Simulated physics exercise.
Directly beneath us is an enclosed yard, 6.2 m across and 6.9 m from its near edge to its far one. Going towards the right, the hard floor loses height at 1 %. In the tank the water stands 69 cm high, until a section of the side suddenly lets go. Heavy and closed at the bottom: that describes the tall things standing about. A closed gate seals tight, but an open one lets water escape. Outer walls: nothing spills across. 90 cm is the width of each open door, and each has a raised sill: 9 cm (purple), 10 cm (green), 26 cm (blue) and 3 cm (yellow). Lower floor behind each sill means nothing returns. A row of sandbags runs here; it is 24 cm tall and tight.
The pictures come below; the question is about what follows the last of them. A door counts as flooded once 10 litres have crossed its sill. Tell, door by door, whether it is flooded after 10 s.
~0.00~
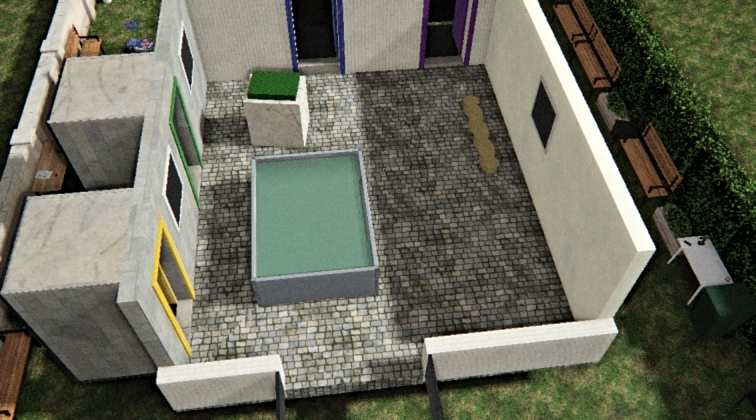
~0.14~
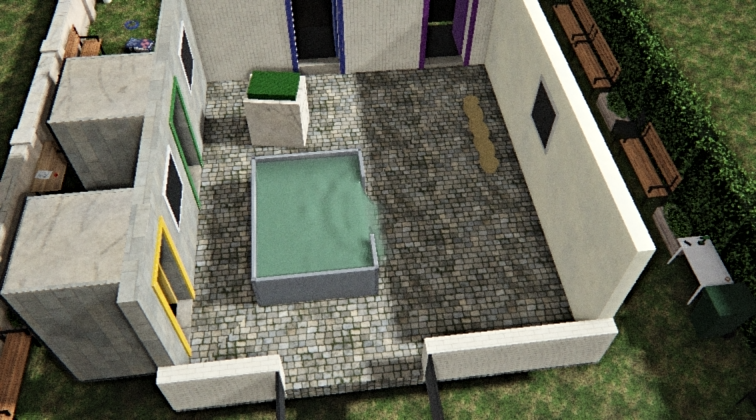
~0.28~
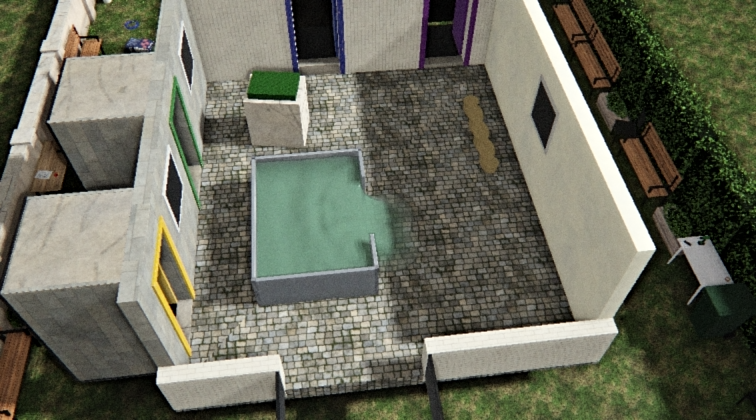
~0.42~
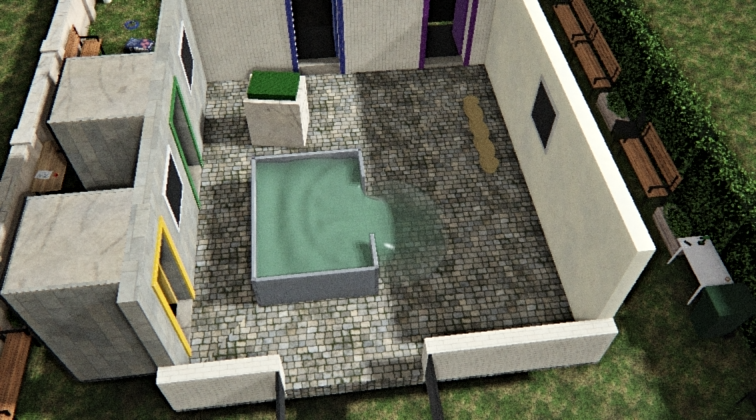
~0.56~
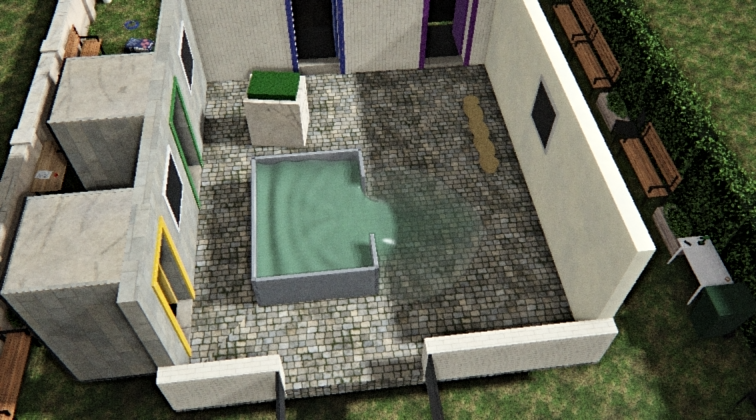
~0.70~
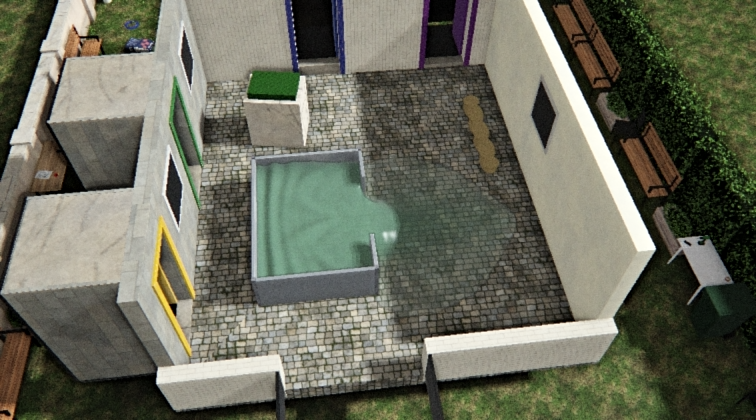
In the end purple door: Surplus; green door: Short; blue door: Short; yellow door: Surplus.
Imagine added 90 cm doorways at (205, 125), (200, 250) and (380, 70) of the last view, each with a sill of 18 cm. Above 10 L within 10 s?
Check each in turn: The first fails, the second fails, the third fails.
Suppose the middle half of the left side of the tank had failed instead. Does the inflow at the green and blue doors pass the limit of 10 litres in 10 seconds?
At green the amount is higher than the mark, while at blue it is beneath the mark.
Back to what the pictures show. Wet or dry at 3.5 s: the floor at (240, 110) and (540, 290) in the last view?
I'd say spared, then drenched.
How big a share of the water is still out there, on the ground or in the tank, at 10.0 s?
About 88 per cent.
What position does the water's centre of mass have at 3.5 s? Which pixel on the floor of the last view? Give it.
Around (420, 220).
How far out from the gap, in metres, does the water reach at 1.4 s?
Roughly 3.6 metres out.
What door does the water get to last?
I'd say the green one.
After 1.4 s water covers 30 % of the floor and is deepest (41 cm) near (372, 232); purple door not reached, green door not reached, blue door not reached, yellow door not reached.
After 2.2 s water covers 35 % of the floor and is deepest (46 cm) near (582, 342); purple door not reached, green door not reached, blue door not reached, yellow door not reached.
After 3.5 s water covers 50 % of the floor and is deepest (29 cm) near (486, 70); purple door 19 cm at the sill, 26 L in, green door not reached, blue door not reached, yellow door not reached.
After 6.0 s water covers 75 % of the floor and is deepest (22 cm) near (486, 70); purple door 15 cm at the sill, 77 L in, green door not reached, blue door 5 cm at the sill, 0 L in, yellow door 9 cm at the sill, 33 L in.
After 10.0 s water covers 95 % of the floor and is deepest (14 cm) near (490, 81); purple door 12 cm at the sill, 110 L in, green door 6 cm at the sill, 0 L in, blue door 5 cm at the sill, 0 L in, yellow door 8 cm at the sill, 139 L in.
